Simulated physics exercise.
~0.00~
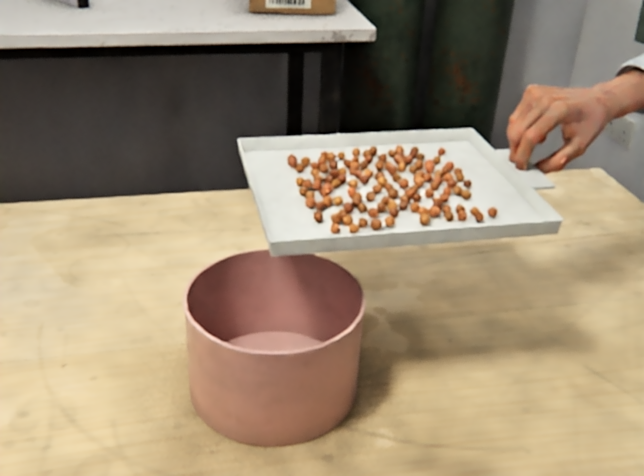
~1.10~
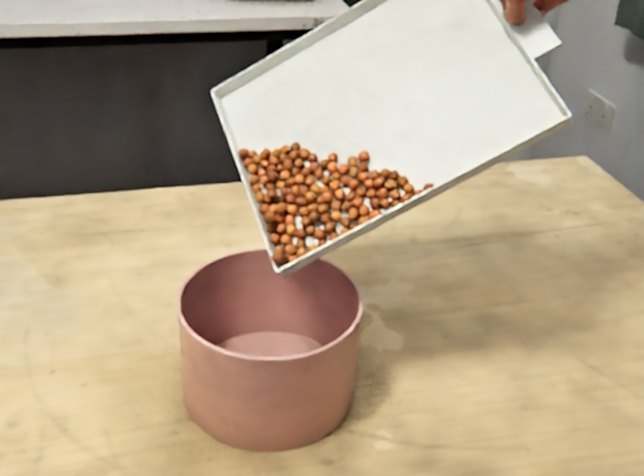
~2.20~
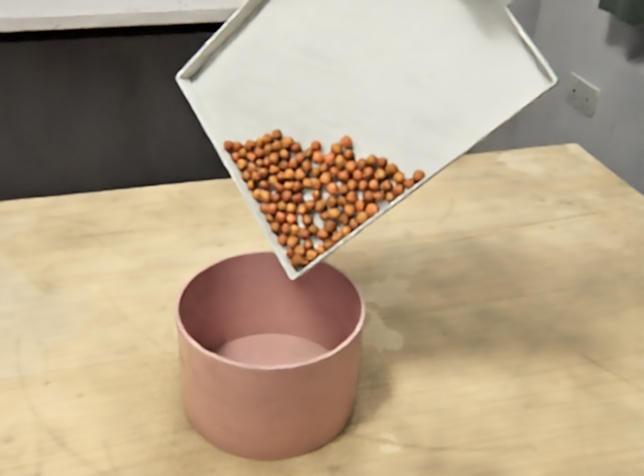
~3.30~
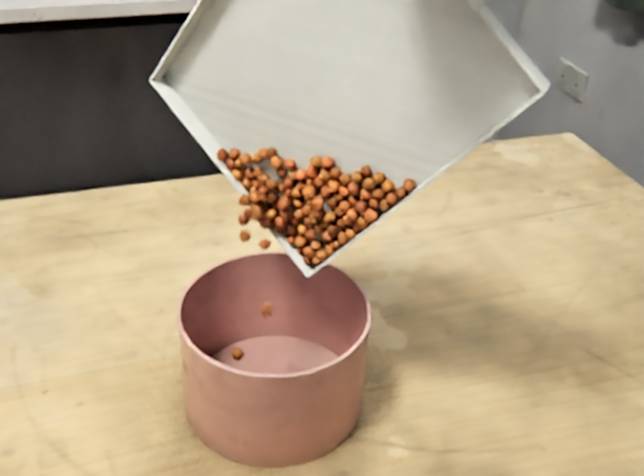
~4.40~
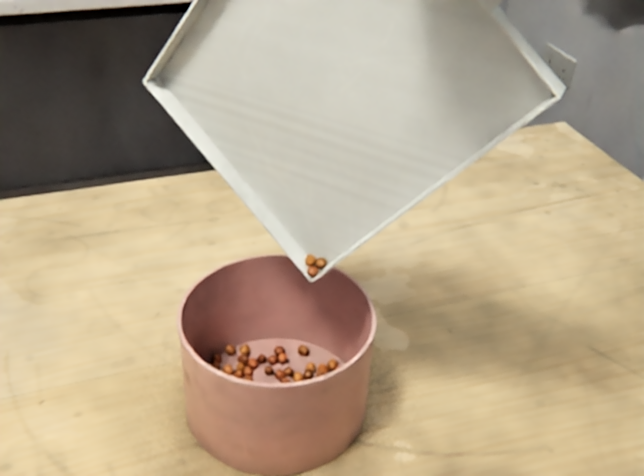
The clip opens with a hand at the right holding a shallow white tray of small reddish-brown nuts above a round pink pot on a wooden table. The tray tips down toward the pot, and the nuts slide together into a heap at its lower corner. As the tray tilts further, the heap stays packed above the rim. Then a few nuts spill over the edge and drop into the pot. By the end, many nuts lie scattered across the bottom of the pot, while a small cluster remains at the tray's lowest corner.
